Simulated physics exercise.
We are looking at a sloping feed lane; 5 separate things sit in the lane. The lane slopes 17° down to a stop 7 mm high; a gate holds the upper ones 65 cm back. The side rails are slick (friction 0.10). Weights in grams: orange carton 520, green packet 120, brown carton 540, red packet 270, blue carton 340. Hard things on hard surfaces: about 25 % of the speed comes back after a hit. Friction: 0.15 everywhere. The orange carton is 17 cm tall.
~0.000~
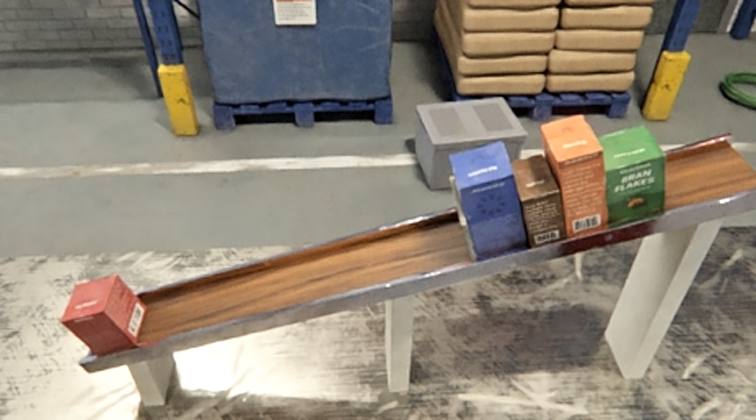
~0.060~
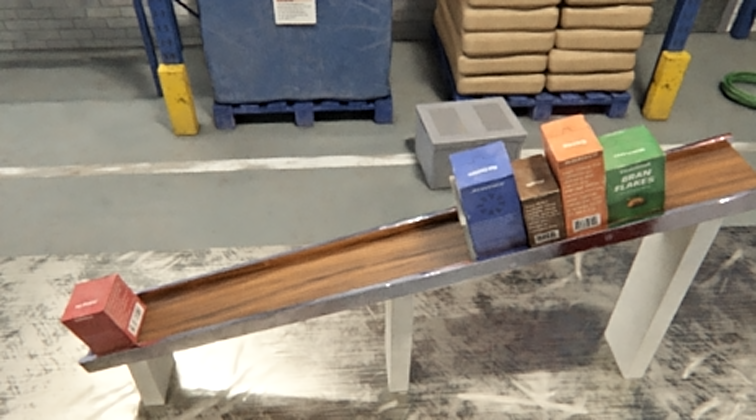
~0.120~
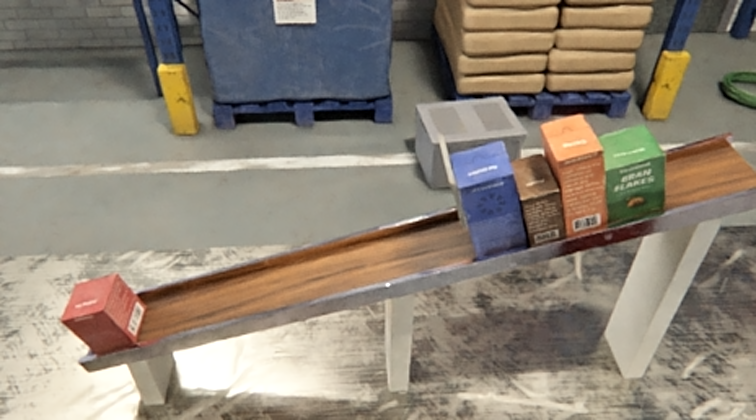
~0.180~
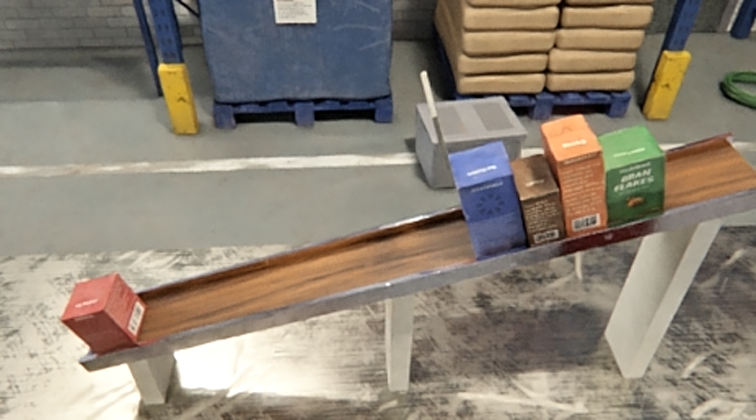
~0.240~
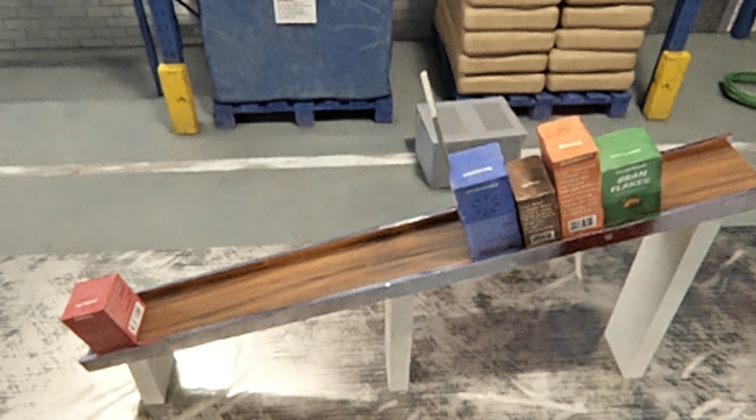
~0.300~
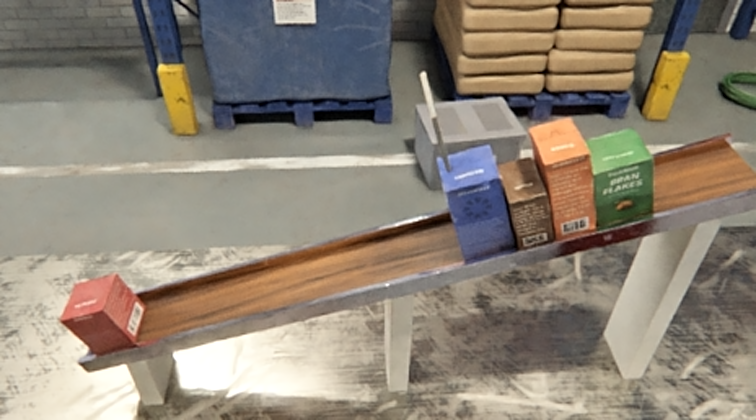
Four cartons in blue, brown, orange and green standing bunched on a sloping lane, then slipping slightly left; red box staying still.
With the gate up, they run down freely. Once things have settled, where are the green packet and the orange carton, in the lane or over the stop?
The green packet is caught by the stop and the orange carton is caught by the stop.
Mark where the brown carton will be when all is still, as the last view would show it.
Around (181, 294).
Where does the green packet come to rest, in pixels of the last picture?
Near (283, 276).
By 0.60 s, leader 58 cm from the stop; orange carton near (483, 201); green packet near (535, 198).
By 0.90 s, leader 31 cm from the stop; orange carton near (333, 241); green packet near (384, 238).
By 1.10 s, leader 8 cm from the stop; orange carton near (205, 273); green packet near (254, 271).
When it is over (2.0 s), lying over in the lane, green packet; the other 4 in the lane. In the last view, green packet near (283, 276), orange carton near (205, 275).
